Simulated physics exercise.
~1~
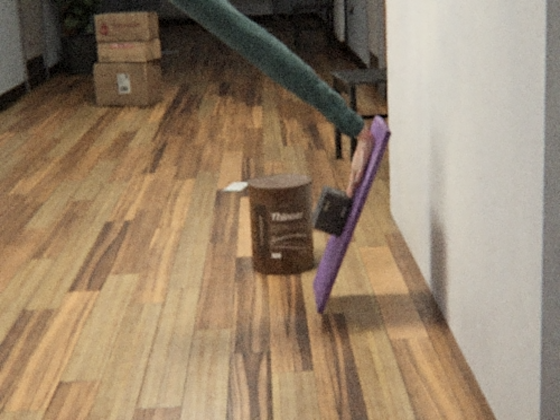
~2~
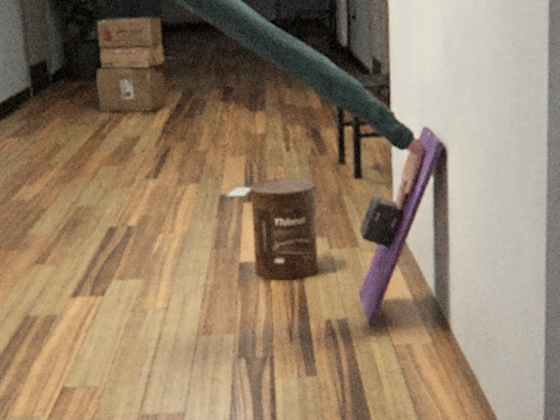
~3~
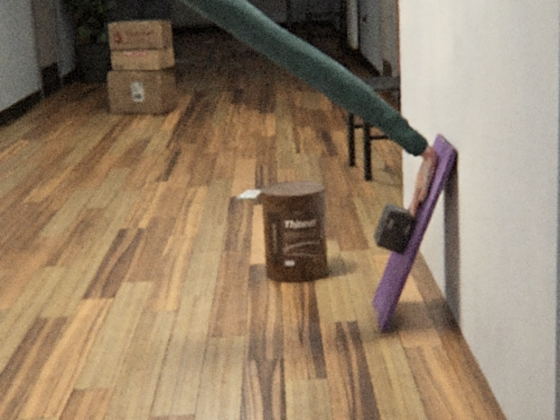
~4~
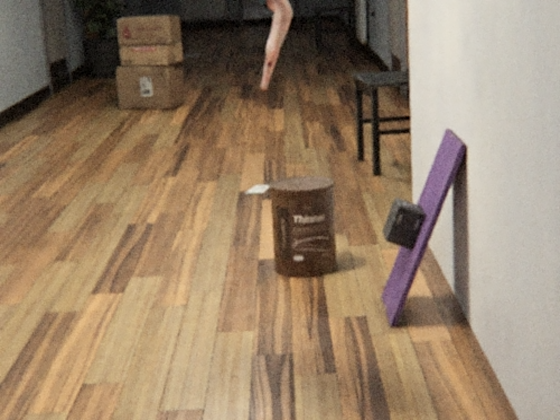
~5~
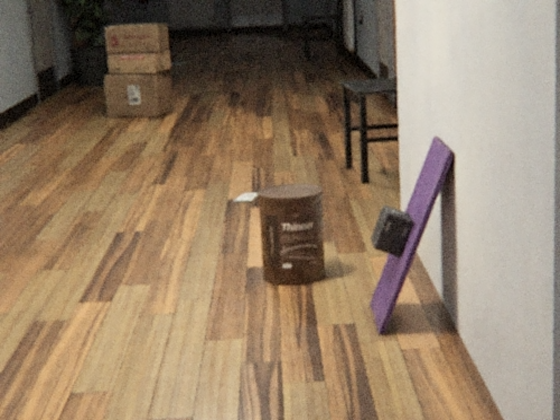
At the start, a hand at the end of a green-sleeved arm holds a long purple board, with a small dark block attached to its face, tilted beside a brown pail on a wooden floor. The arm moves the board to the right until its top rests against the pale wall. The hand stays on it briefly, then lets go and draws back toward the top of the view. The board stays leaning by itself, and the pail keeps its place throughout. At the end, the hand is gone and the board still leans on the wall.
